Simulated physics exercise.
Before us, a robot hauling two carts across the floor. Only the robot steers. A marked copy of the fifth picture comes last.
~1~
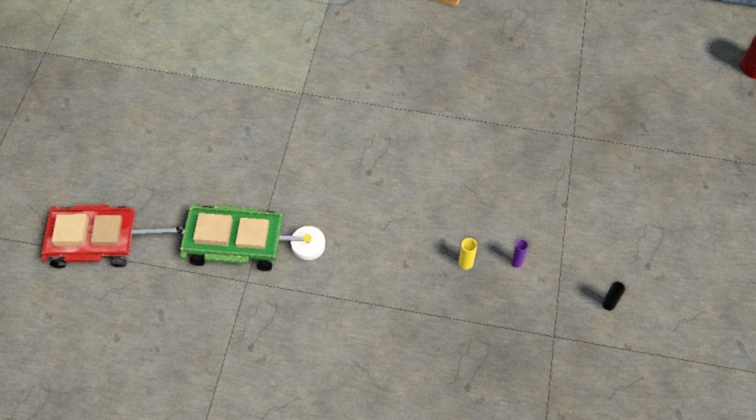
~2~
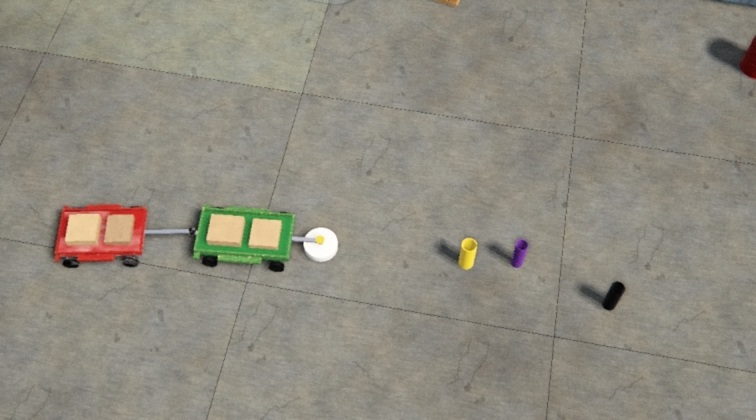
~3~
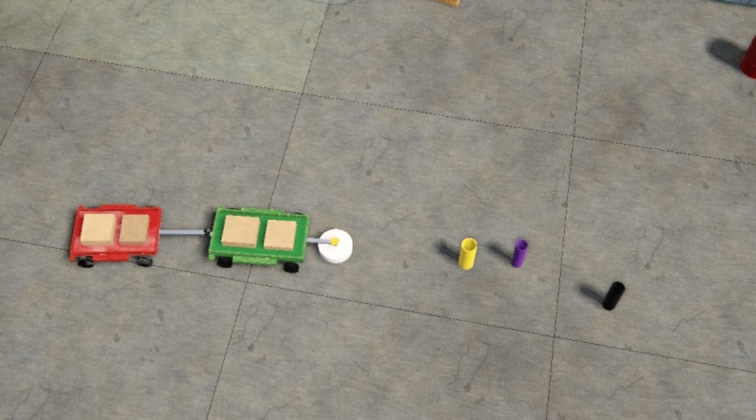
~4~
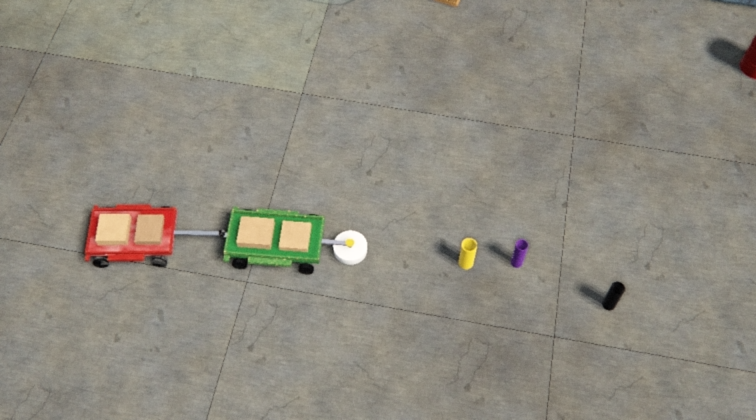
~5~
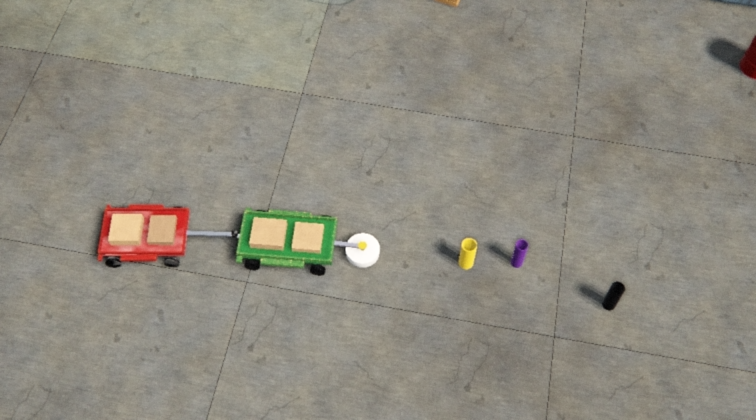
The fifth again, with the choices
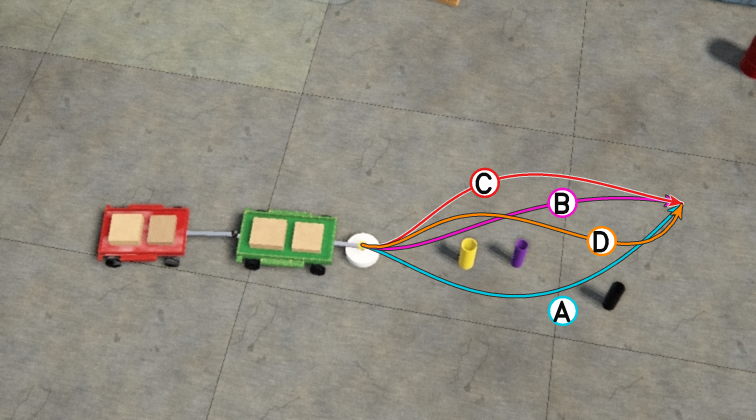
White disc-shaped robot pulling a green cart and a red cart slowly rightward across a grey tiled floor, with small posts standing ahead.
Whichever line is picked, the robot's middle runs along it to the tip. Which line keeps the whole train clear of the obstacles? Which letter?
With C nothing is hit.
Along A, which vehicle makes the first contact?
The green cart.
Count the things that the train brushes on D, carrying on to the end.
It touches two.
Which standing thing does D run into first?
It meets the yellow post.
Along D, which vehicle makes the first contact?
The green cart touches first.
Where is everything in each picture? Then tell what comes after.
The first frame shows purple post (517, 262); black post (609, 304); robot (308, 242).
The second frame shows robot (321, 244); green cart (245, 234); red cart (102, 232); yellow post (466, 263).
The third frame shows robot (335, 245); green cart (260, 235); red cart (117, 232); black post (609, 304).
The fourth frame shows robot (350, 247); green cart (275, 236); red cart (132, 232); purple post (517, 262).
The fifth frame shows robot (363, 249); green cart (288, 238); red cart (144, 232); yellow post (466, 263); purple post (517, 262); black post (609, 304).
On the marked copy, A from (363, 245) via (545, 294) to (681, 205); B from (363, 245) via (516, 213) to (678, 203); C from (363, 245) via (507, 177) to (682, 203); D from (363, 245) via (528, 221) to (682, 205).
With C. Early on, robot (463, 197), last cart (259, 236).
Further on, robot (577, 184), last cart (375, 220).
At the end, robot (679, 208), last cart (471, 198); nothing has been touched.
As for the rest, A meets the yellow post, purple post and black post; B meets the yellow post; D meets the yellow post and purple post.
